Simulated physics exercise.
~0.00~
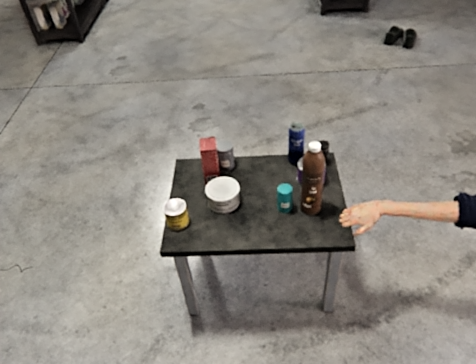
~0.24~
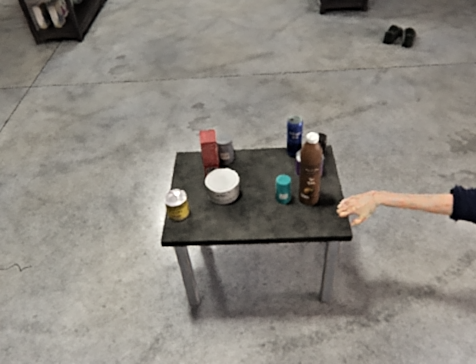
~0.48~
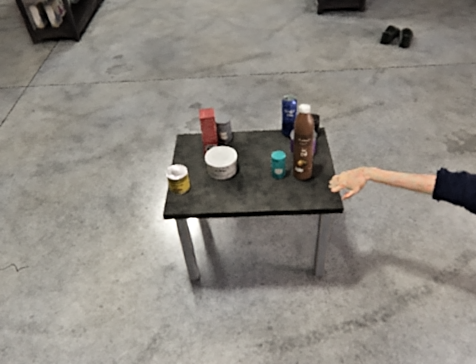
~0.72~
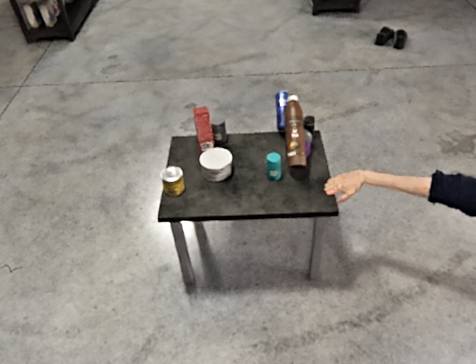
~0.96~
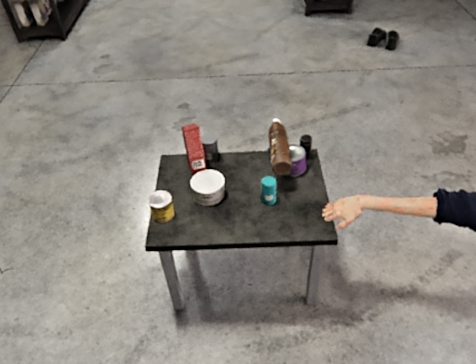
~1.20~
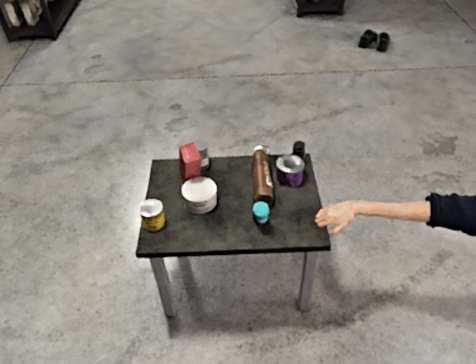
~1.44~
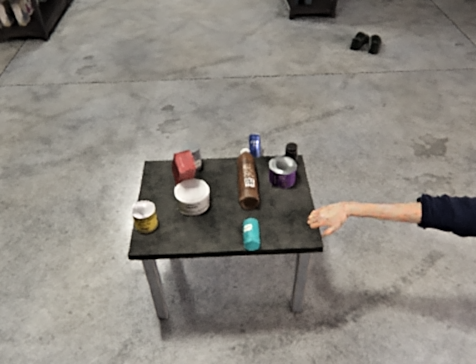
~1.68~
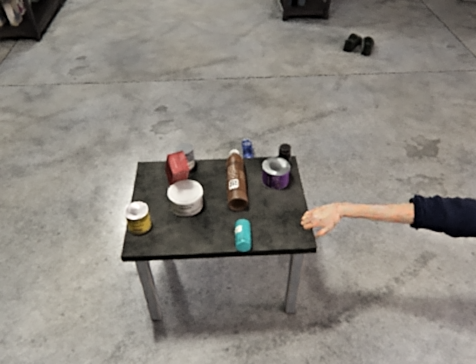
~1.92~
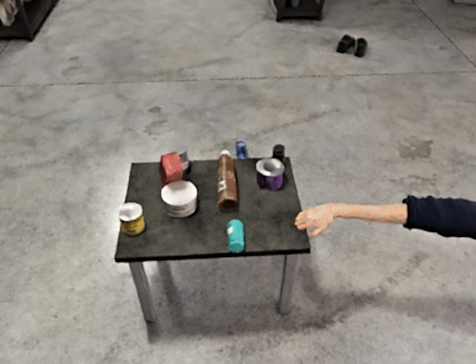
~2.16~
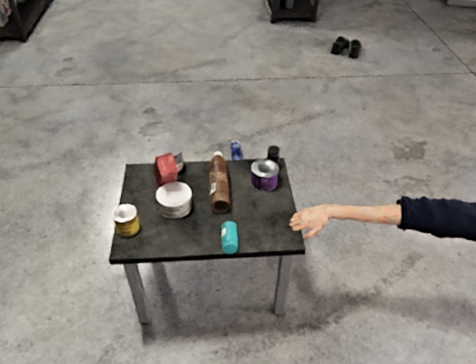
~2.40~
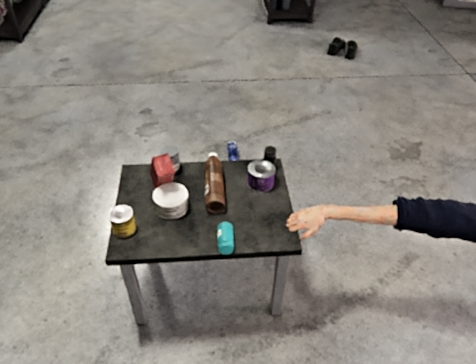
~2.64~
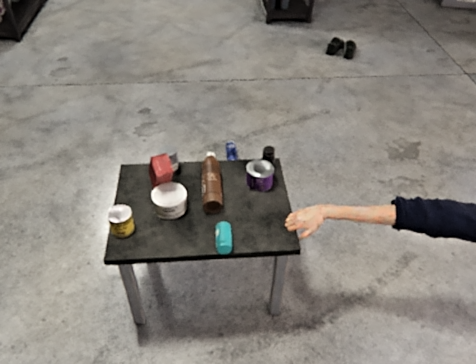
On a concrete floor, a dark side table holding nine containers and cartons is moved away and then back, with an outstretched hand beside its right edge; the brown bottle and turquoise shaker topple and stay lying on top, while the blue can drops off the back.
